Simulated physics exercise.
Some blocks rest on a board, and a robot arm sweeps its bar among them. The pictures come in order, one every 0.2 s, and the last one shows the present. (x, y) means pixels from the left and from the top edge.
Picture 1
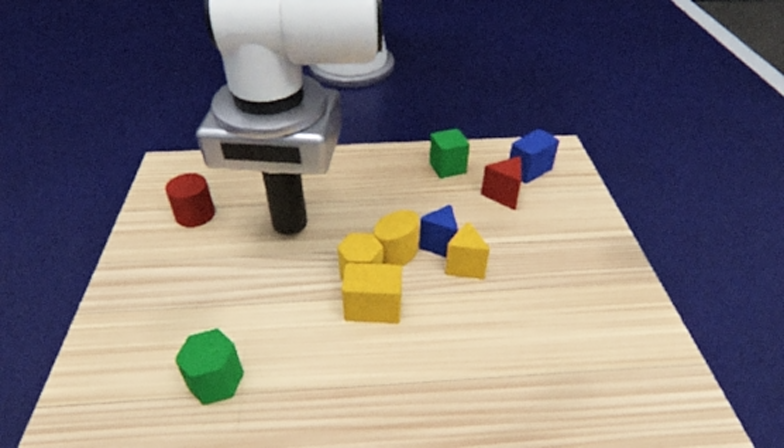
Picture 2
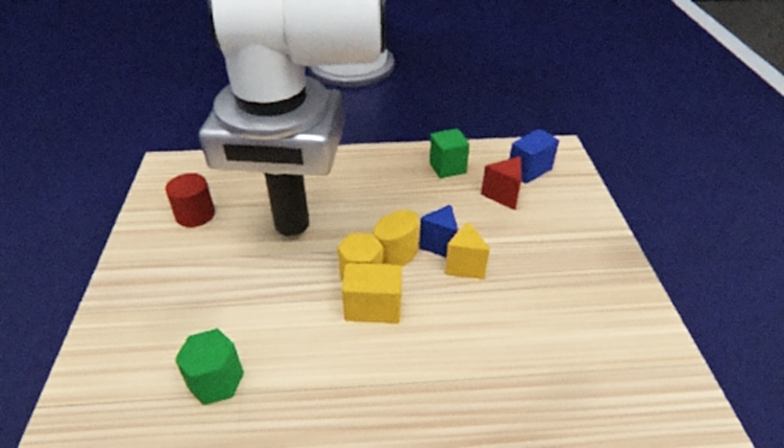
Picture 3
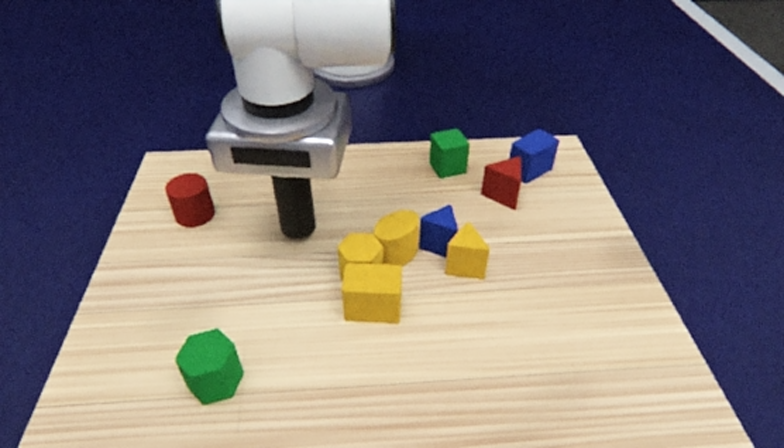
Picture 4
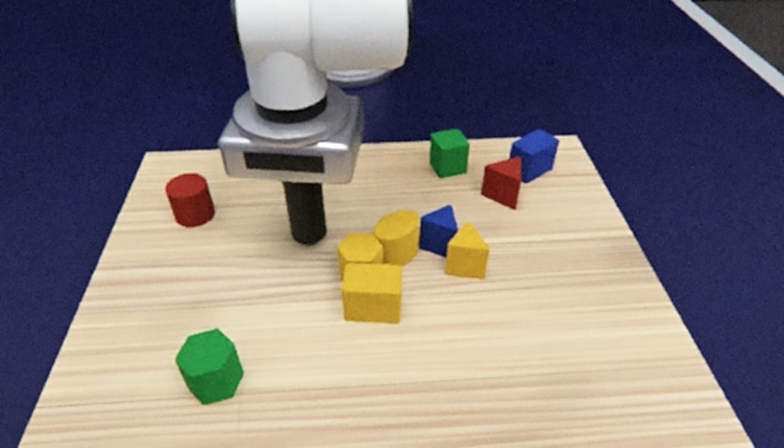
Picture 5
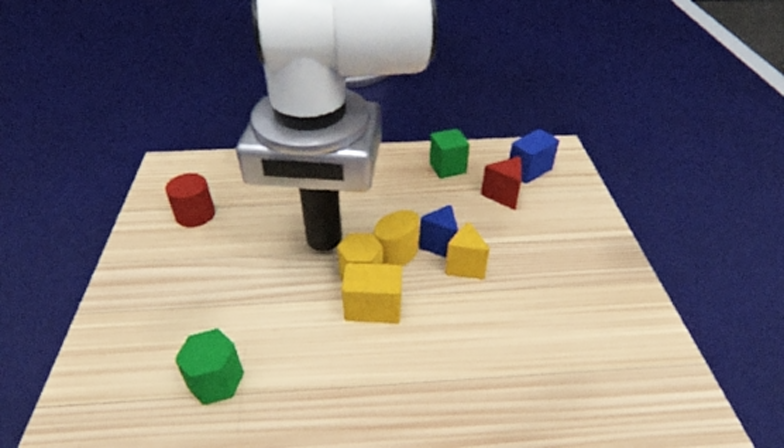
On a pale wooden board over a dark blue floor, seen from a fixed, raised view, a white and silver robot arm holds a black bar upright. A red cylinder sits at left, a green hexagonal block at lower left, yellow blocks and a blue triangle around the middle, and green, red and blue blocks at upper right. The bar barely shifts at first, then slides right and slightly nearer, approaching the yellow hexagon, while every block stays still.
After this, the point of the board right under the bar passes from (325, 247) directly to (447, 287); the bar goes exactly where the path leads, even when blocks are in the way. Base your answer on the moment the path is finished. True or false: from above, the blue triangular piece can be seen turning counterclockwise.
That claim is false.
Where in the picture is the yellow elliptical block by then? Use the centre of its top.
Around pixel (435, 223).
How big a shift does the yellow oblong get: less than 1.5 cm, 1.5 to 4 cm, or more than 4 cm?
The block winds up 1.5 to 4 cm from where it is now.
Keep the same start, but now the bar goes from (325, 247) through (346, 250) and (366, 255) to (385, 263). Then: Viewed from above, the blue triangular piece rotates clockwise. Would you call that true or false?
That statement is accurate.
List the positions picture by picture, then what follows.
The first frame shows bar tip at (290, 223); block tops, yellow hexagon at (360, 246); yellow oblong at (372, 278); yellow elliptical block at (397, 224); blue triangular piece at (443, 217); yellow triangular piece at (469, 238).
The second frame shows bar at (292, 224); blocks unchanged.
The third frame shows bar at (299, 227); blocks unchanged.
The fourth frame shows bar at (309, 232); blocks unchanged.
The fifth frame shows bar at (324, 239); yellow hexagon at (360, 246); yellow oblong at (372, 278); yellow elliptical block at (397, 224); blue triangular piece at (443, 217); yellow triangular piece at (469, 238).
On the path given first. One third of the way, bar at (365, 251); yellow hexagon at (378, 257), turned 20° clockwise; yellow oblong at (376, 289), turned 15° clockwise; yellow elliptical block at (404, 224), turned 15° anticlockwise; blue triangular piece at (446, 216).
Two thirds of the way, bar at (406, 264); yellow hexagon at (404, 272), turned 70° clockwise; yellow oblong at (375, 298), turned 40° clockwise; yellow elliptical block at (431, 223), turned 85° anticlockwise; blue triangular piece at (453, 211), turned 35° clockwise.
At the end, bar at (448, 278); yellow hexagon at (410, 276), turned 90° clockwise; yellow oblong at (376, 298), turned 40° clockwise; yellow elliptical block at (435, 223), turned 100° anticlockwise; blue triangular piece at (456, 209), turned 25° clockwise; yellow triangular piece at (480, 237), turned 25° anticlockwise.
